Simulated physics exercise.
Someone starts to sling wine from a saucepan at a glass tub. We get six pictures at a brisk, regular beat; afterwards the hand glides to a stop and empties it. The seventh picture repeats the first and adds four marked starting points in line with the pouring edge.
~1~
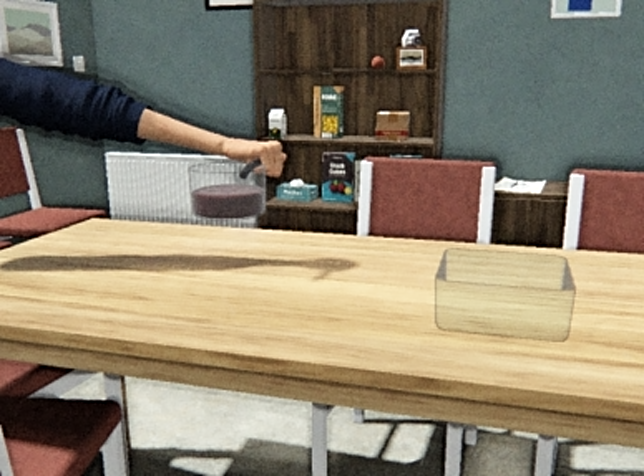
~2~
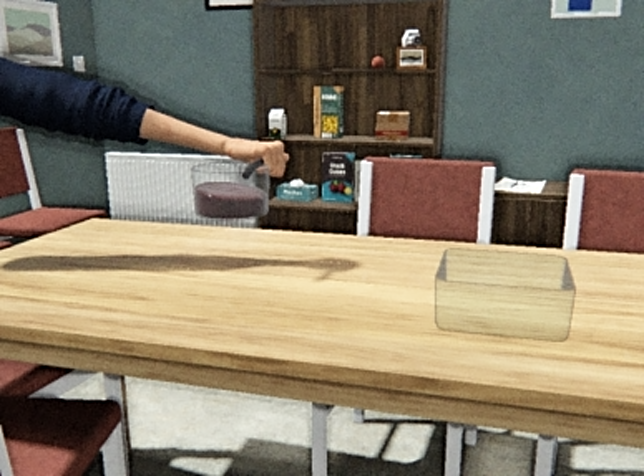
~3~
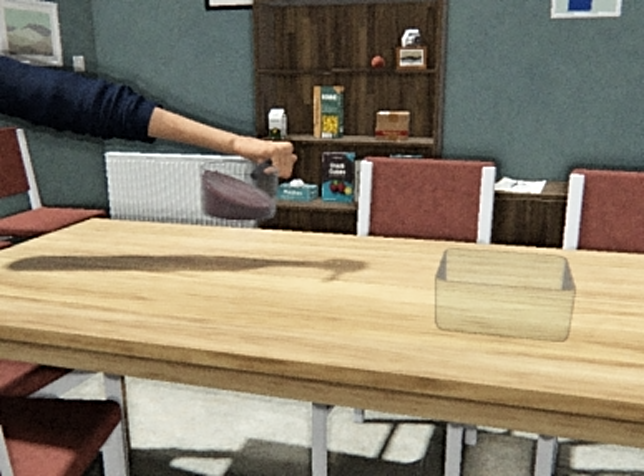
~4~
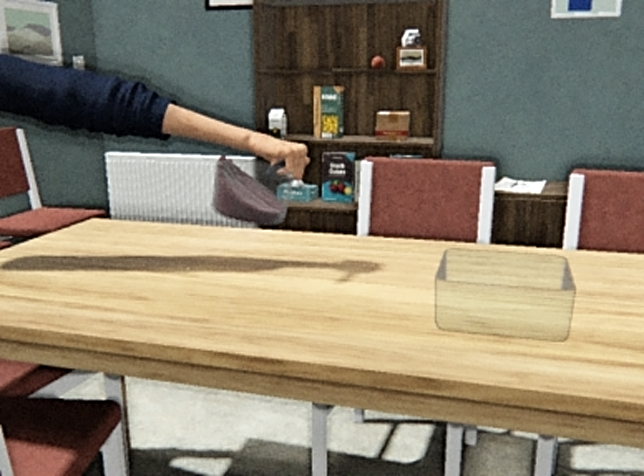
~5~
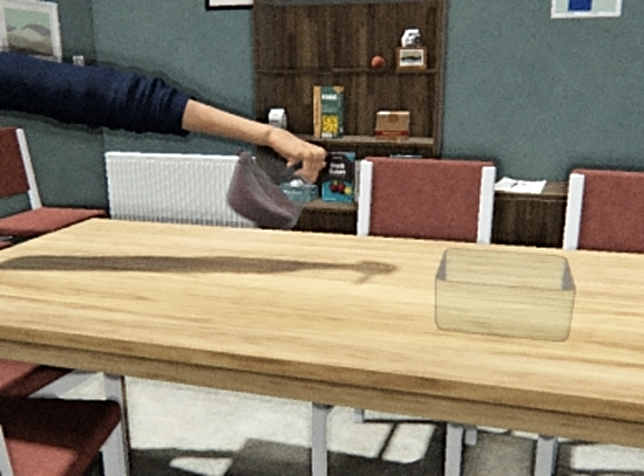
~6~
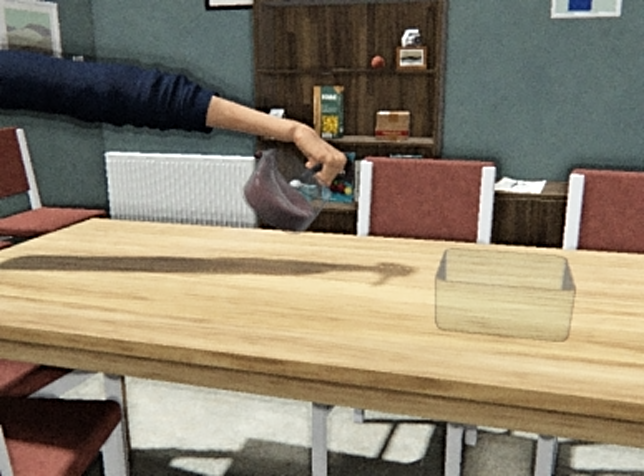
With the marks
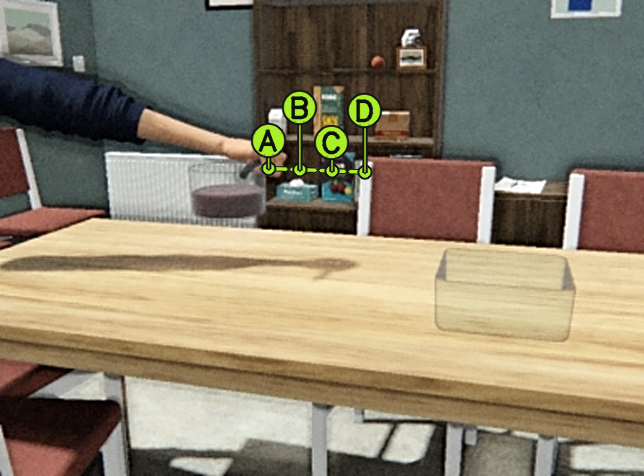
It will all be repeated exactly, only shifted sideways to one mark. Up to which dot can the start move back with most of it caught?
Spot B.
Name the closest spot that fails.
Spot A.
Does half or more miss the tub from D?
No, not at all.
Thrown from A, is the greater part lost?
Yes.
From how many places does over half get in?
Three of the four.
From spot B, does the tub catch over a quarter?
Yes, it does.
In lime, A at (268, 168); B at (299, 169); C at (331, 170); D at (364, 172).
With A, about 35 % lands in the tub, 48 % falls short and 17 % goes beside or beyond.
With B, about 68 % lands in the tub, 25 % falls short and 7 % goes beside or beyond.
With C, about 88 % lands in the tub, 7 % falls short and 5 % goes beside or beyond.
With D, about 63 % lands in the tub, 2 % falls short and 36 % goes beside or beyond.
